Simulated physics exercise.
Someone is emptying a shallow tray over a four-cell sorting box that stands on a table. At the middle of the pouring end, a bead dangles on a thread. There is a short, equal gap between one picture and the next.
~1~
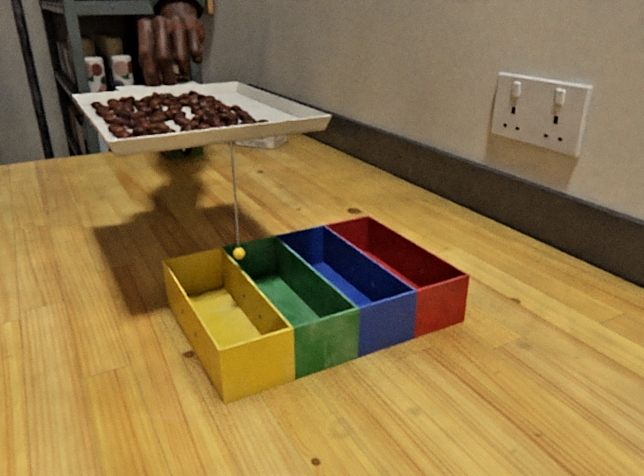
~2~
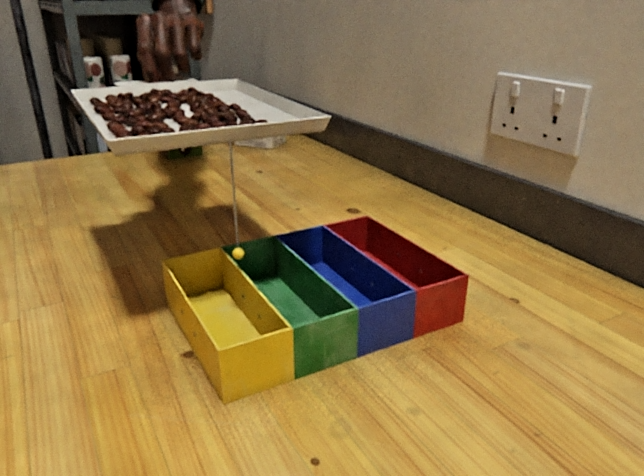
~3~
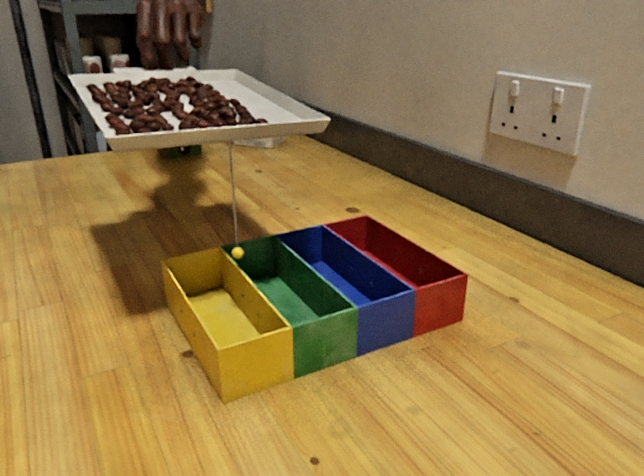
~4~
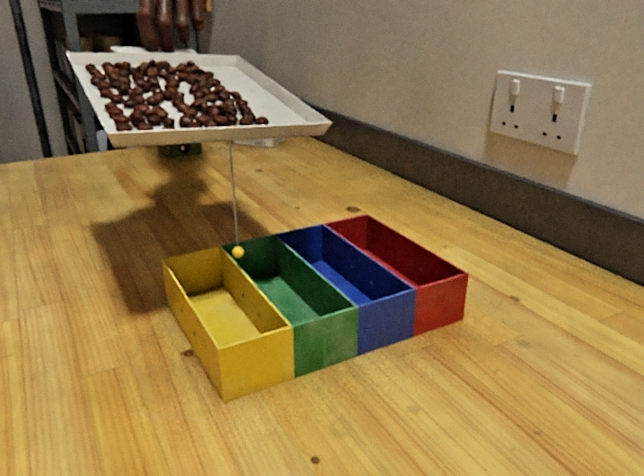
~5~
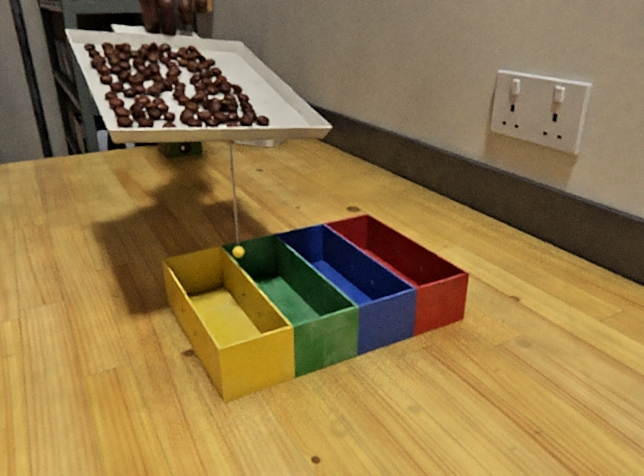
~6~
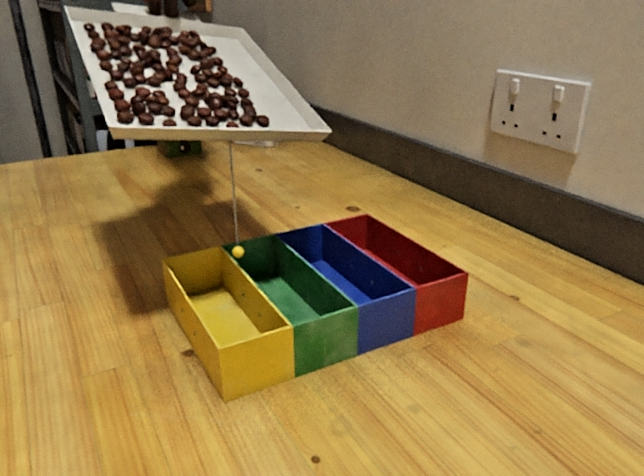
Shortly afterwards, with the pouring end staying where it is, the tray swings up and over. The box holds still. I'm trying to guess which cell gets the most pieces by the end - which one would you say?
I would say the blue one.
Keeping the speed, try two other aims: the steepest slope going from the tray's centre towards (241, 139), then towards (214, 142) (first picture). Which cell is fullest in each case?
That green cell, then yellow.
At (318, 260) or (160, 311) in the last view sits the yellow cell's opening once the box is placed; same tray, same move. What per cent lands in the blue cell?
Roughly 0% the first time and 40% the second time.
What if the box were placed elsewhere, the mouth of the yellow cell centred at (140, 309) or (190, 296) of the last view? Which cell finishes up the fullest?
The red one first, the blue cell second.
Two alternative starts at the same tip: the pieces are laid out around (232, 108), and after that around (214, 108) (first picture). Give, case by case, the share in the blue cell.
It's 70 percent the first time and 60 percent the second.
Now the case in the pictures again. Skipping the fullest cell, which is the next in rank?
Second best is the green cell.
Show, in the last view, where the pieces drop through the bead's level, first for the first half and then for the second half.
(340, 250) first, (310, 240) later.
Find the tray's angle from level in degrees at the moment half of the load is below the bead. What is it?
Somewhere near 80 degrees, I'd say.
Shortly afterwards, tray tipped steeply; near two thirds on the tray; only a few in the blue cell; only a few in the green cell; only a few in the red cell; near a quarter falling or outside the box.
Next, tray tipped past a quarter turn; near half in the blue cell; near a quarter in the green cell; a little in the red cell; only a few in the yellow cell; only a few falling or outside the box.
Some moments later, tray tipped past a quarter turn; near half in the blue cell; near a quarter in the green cell; a little in the red cell; only a few in the yellow cell; only a few falling or outside the box.
In the end, tray tipped past a quarter turn; near half in the blue cell; near a quarter in the green cell; a little in the red cell; only a few in the yellow cell; only a few outside the box.
